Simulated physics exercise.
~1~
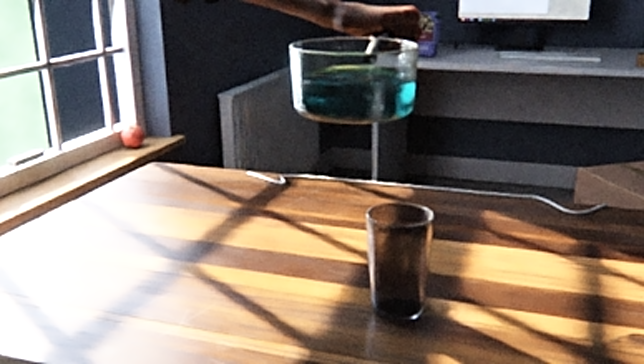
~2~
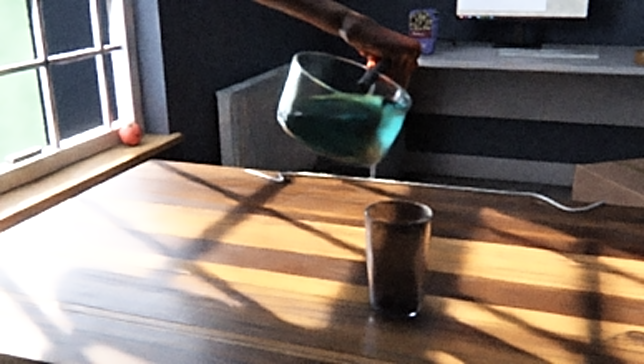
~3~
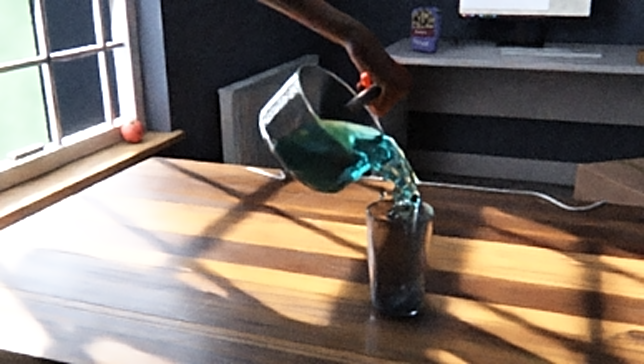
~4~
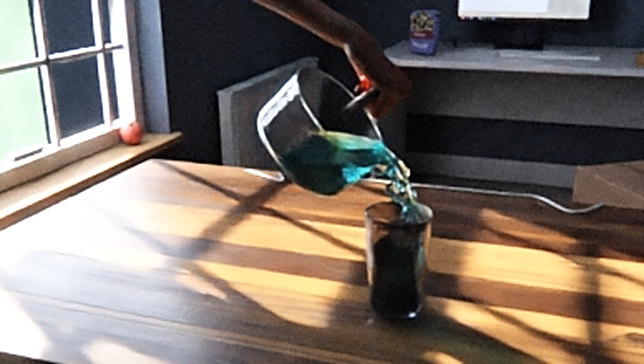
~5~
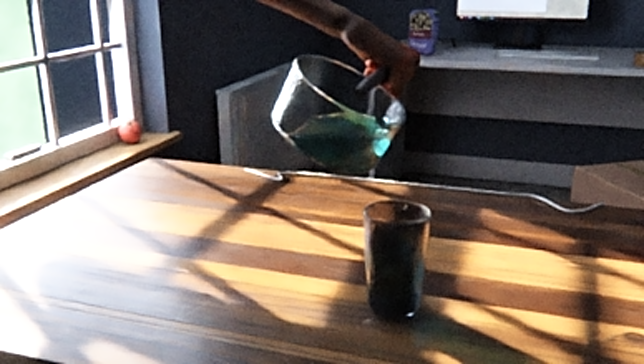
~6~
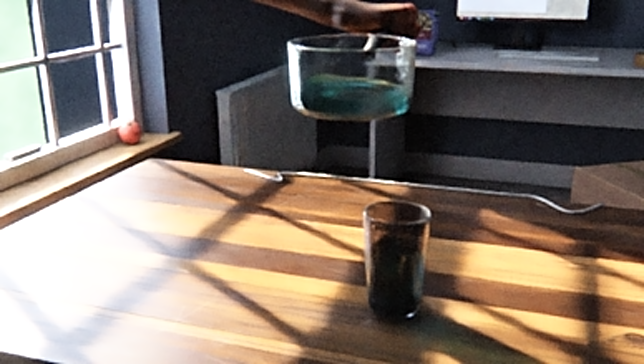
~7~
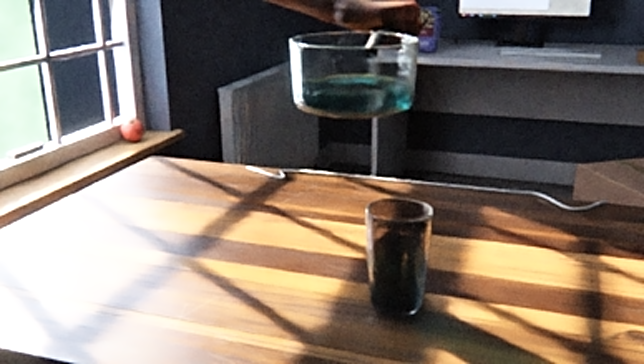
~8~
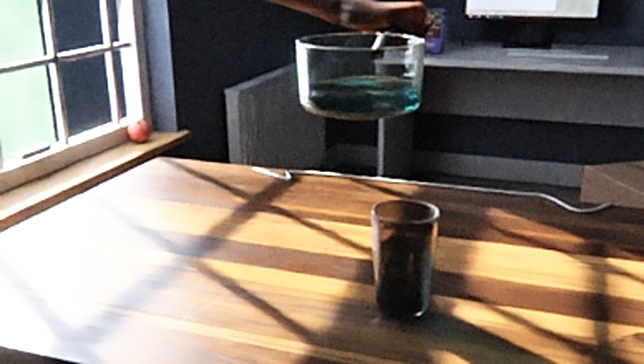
A hand tipped a clear glass pot of blue-green water over an empty slim glass on a sunlit wooden table, poured some in, then tilted the pot upright again, leaving the slim glass looking dark with water and some still in the pot.
